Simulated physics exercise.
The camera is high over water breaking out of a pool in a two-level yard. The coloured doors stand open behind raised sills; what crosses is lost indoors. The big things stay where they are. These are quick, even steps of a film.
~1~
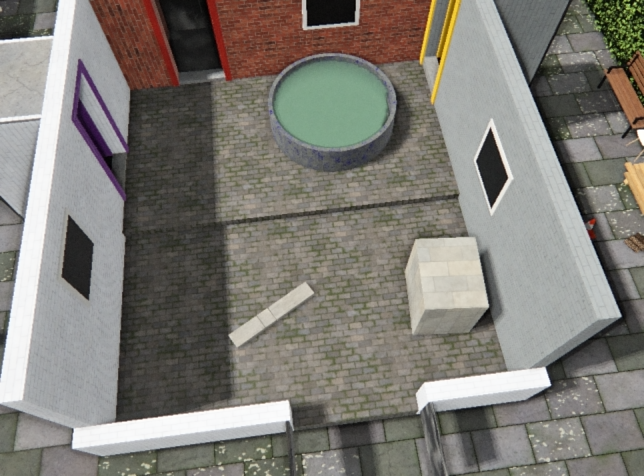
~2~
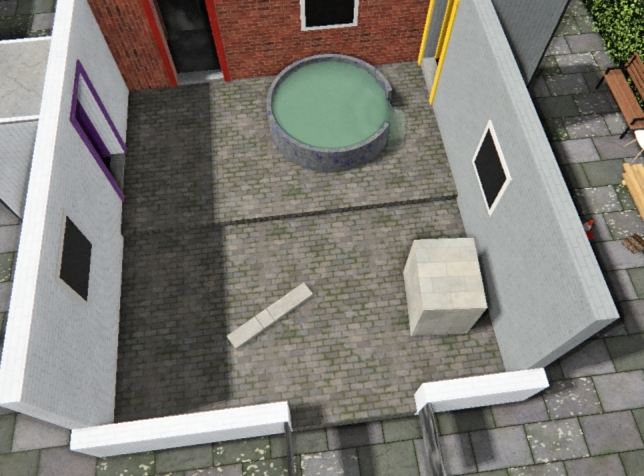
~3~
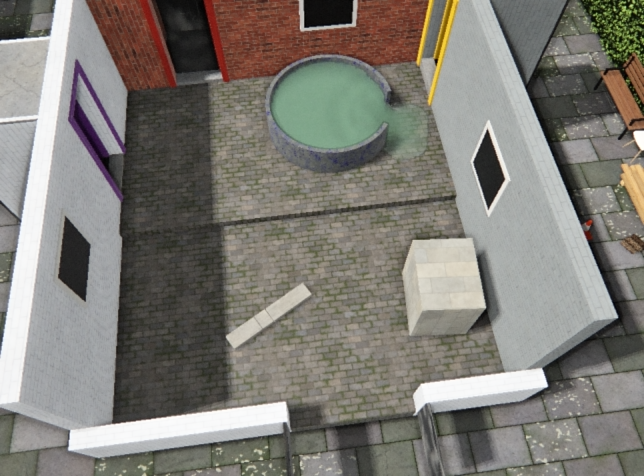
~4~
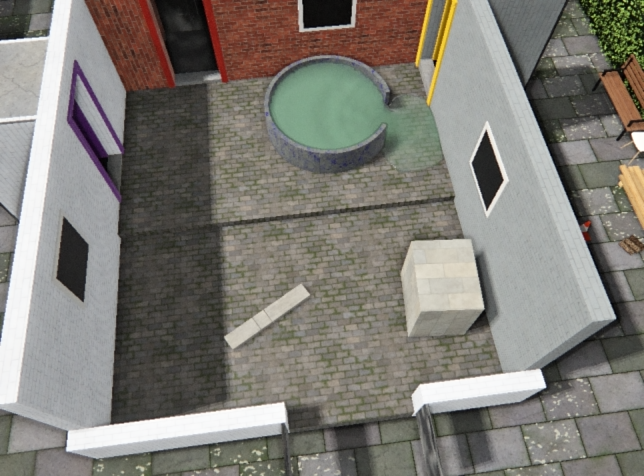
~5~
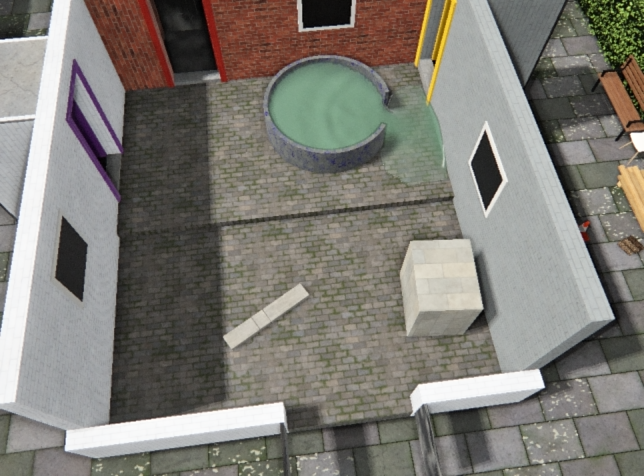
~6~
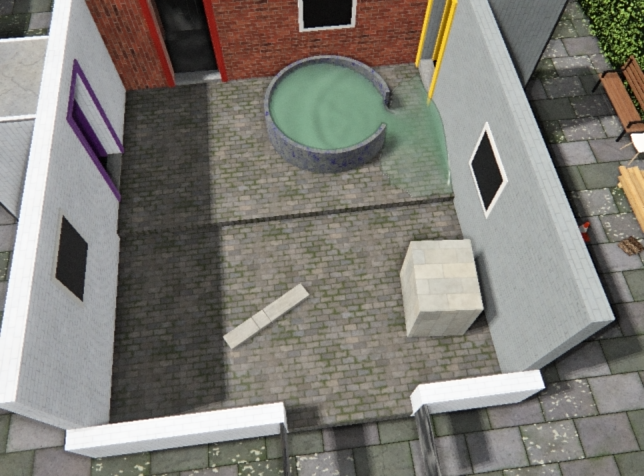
In a walled brick yard, a round pool breaking open on its right side, green water spreading across the paving beside the right wall.
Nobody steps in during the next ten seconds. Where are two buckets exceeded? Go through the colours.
In the end: The purple door admits no more than that; the yellow door admits no more than that; the red door admits no more than that.
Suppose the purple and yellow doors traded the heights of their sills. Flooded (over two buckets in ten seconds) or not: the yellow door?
One by one: The yellow one lets more in.
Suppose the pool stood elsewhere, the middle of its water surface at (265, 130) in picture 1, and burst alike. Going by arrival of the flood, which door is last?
The one in purple.
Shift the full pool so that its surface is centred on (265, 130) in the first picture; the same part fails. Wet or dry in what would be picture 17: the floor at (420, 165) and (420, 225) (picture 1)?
One after the other: Flooded, covered.
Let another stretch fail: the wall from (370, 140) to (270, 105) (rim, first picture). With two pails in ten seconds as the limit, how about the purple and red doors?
One by one: The purple door lets more in; the red door holds.
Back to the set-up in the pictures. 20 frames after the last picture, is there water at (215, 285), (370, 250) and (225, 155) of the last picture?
In that order: No water, covered, clear.
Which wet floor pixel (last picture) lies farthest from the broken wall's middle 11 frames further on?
I would point to (498, 384).
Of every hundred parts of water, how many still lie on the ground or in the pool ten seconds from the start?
I make it 98 per cent.
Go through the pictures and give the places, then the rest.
The first picture shows the pool at (332, 103) is whole and still.
In the second picture, the front is at (398, 147), out from the gap at (388, 122).
In the third picture, the front is at (421, 150), out from the gap at (387, 124).
In the fourth picture, the front is at (441, 154), out from the gap at (385, 124).
In the fifth picture, the front is at (447, 176), out from the gap at (385, 124).
In the sixth picture, water pours out at (385, 124) and has run to (452, 194).
A moment on, water covers 10 % of the floor; the purple door not reached, the yellow door wet at the sill, nothing in, the red door not reached.
Next, water covers 20 % of the floor; the purple door not reached, the yellow door wet at the sill, nothing in, the red door not reached.
Then, water covers 35 % of the floor; the purple door not reached, the yellow door wet at the sill, nothing in, the red door wet at the sill, nothing in.
Later, water covers 65 % of the floor; the purple door wet at the sill, nothing in, the yellow door wet at the sill, nothing in, the red door wet at the sill, nothing in.
In the end, water covers 75 % of the floor; the purple door wet at the sill, nothing in, the yellow door wet at the sill, nothing in, the red door wet at the sill, nothing in.
